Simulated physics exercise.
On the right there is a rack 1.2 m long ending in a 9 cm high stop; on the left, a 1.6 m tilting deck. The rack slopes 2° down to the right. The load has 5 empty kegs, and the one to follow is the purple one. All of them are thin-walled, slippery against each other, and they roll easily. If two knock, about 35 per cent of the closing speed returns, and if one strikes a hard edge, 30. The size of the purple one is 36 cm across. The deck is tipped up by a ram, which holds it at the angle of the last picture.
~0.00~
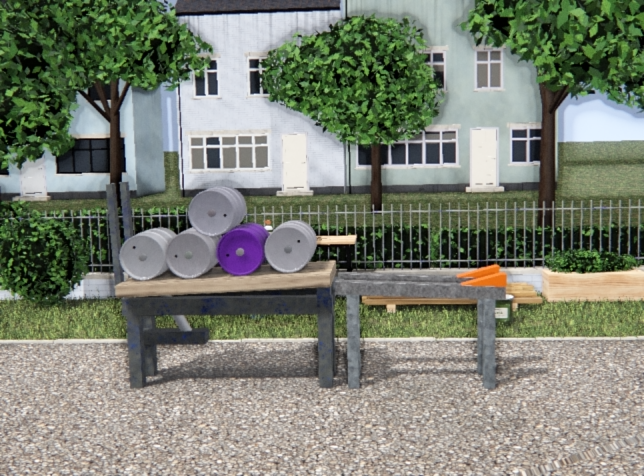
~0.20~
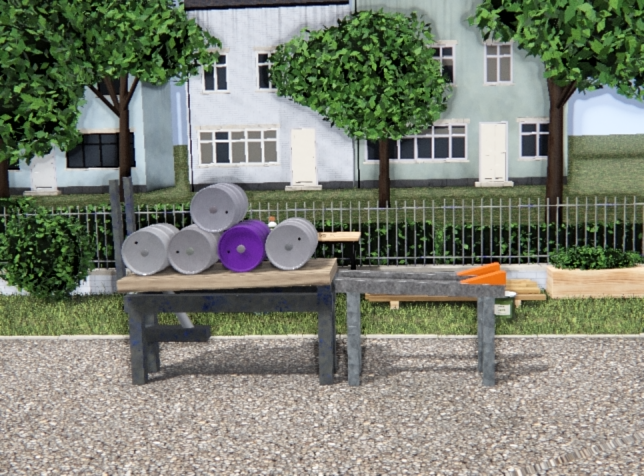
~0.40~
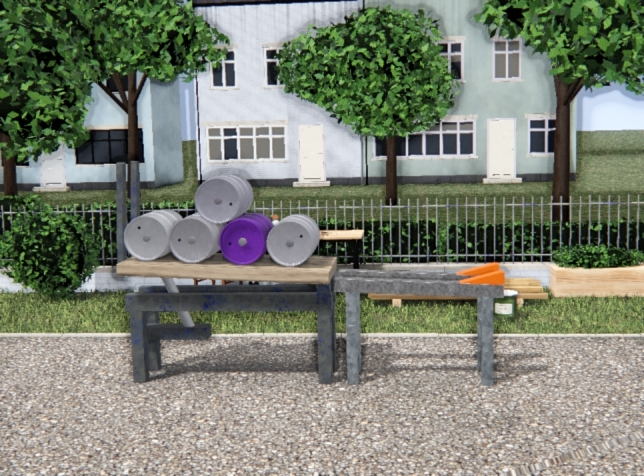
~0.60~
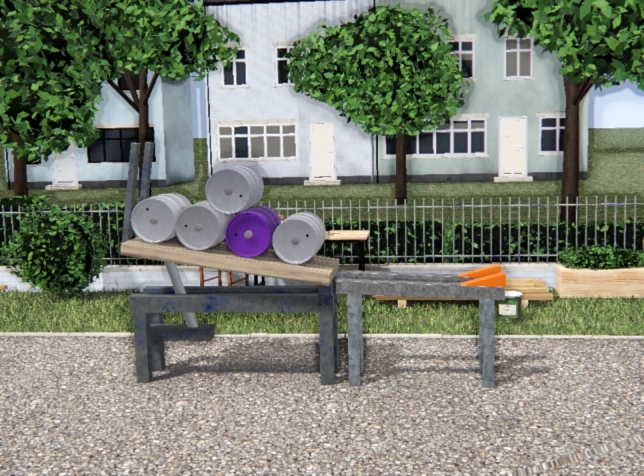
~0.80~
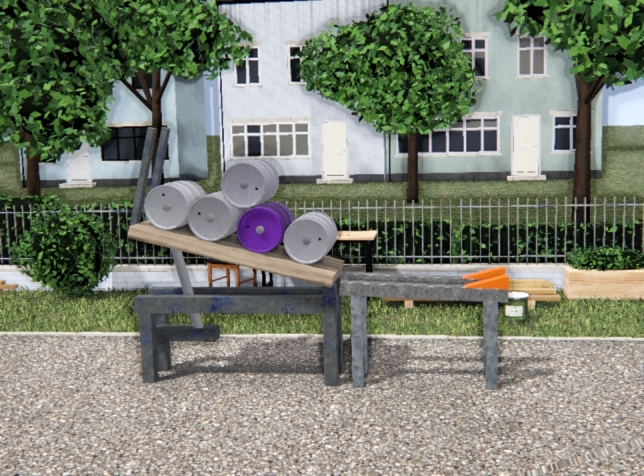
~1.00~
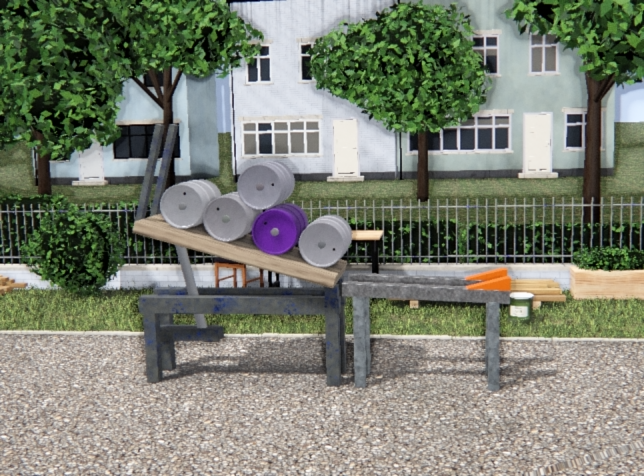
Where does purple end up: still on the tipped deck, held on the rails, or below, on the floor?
It ends up below, on the floor.
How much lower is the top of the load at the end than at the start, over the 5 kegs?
The top drops by around 35 cm.
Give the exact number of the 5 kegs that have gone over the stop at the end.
I count 3 altogether.
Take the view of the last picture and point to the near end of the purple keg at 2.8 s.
Around pixel (534, 266).
Then, 1.8 s in, purple is on the rack, 95 cm from the rack's far end, rolling right; 0 past the stop so far.
Then, 2.8 s in, purple is beyond the stop and falling; 2 past the stop so far.
In the end (7.9 s), purple is beyond the stop, on the ground; 3 past the stop so far.
